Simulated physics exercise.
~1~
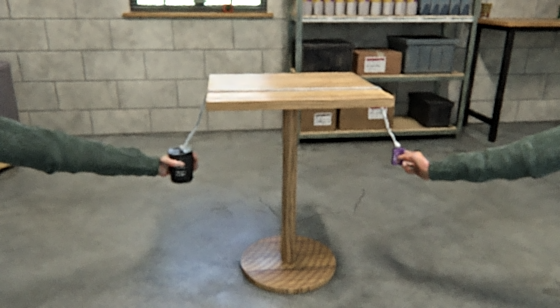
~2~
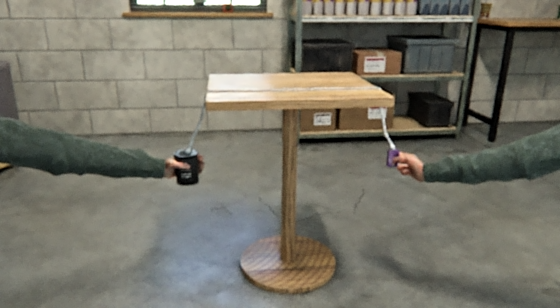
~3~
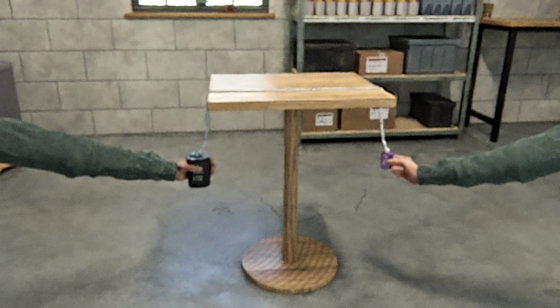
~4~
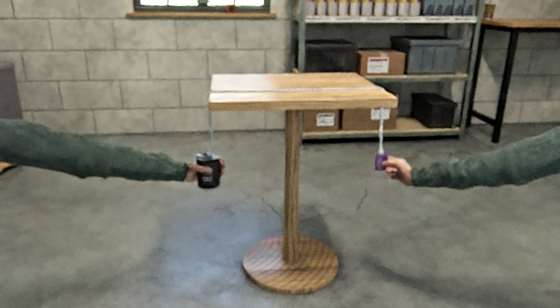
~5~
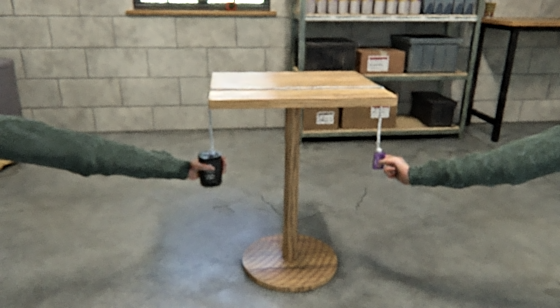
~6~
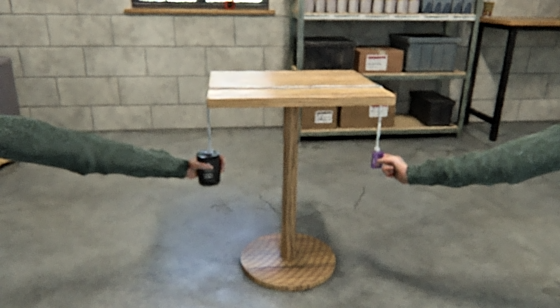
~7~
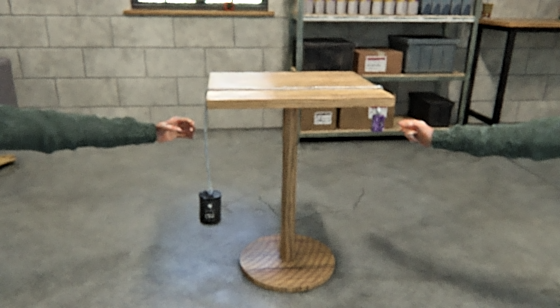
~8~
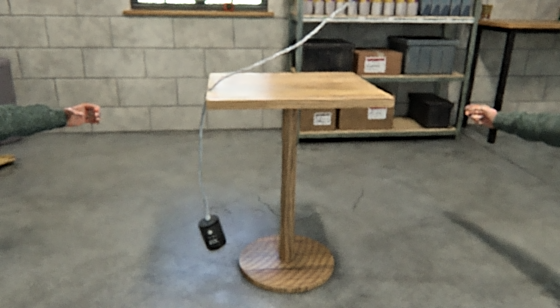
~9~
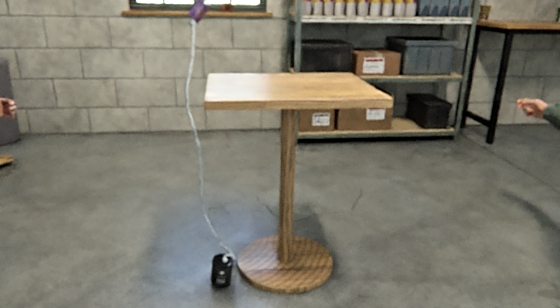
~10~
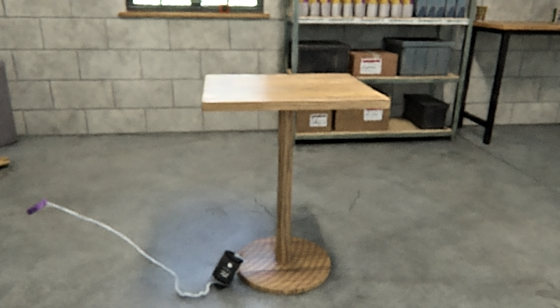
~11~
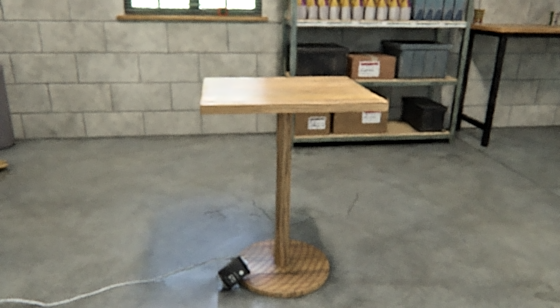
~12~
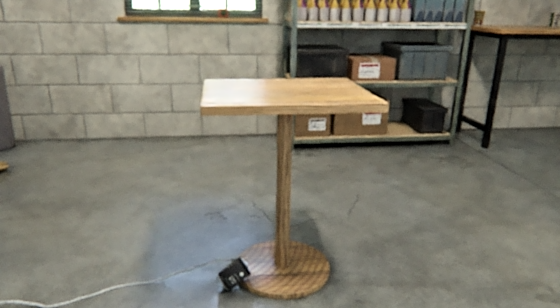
In a workshop, two hands releasing a cord draped over a wooden table, the black tin dropping left and dragging everything floorward.
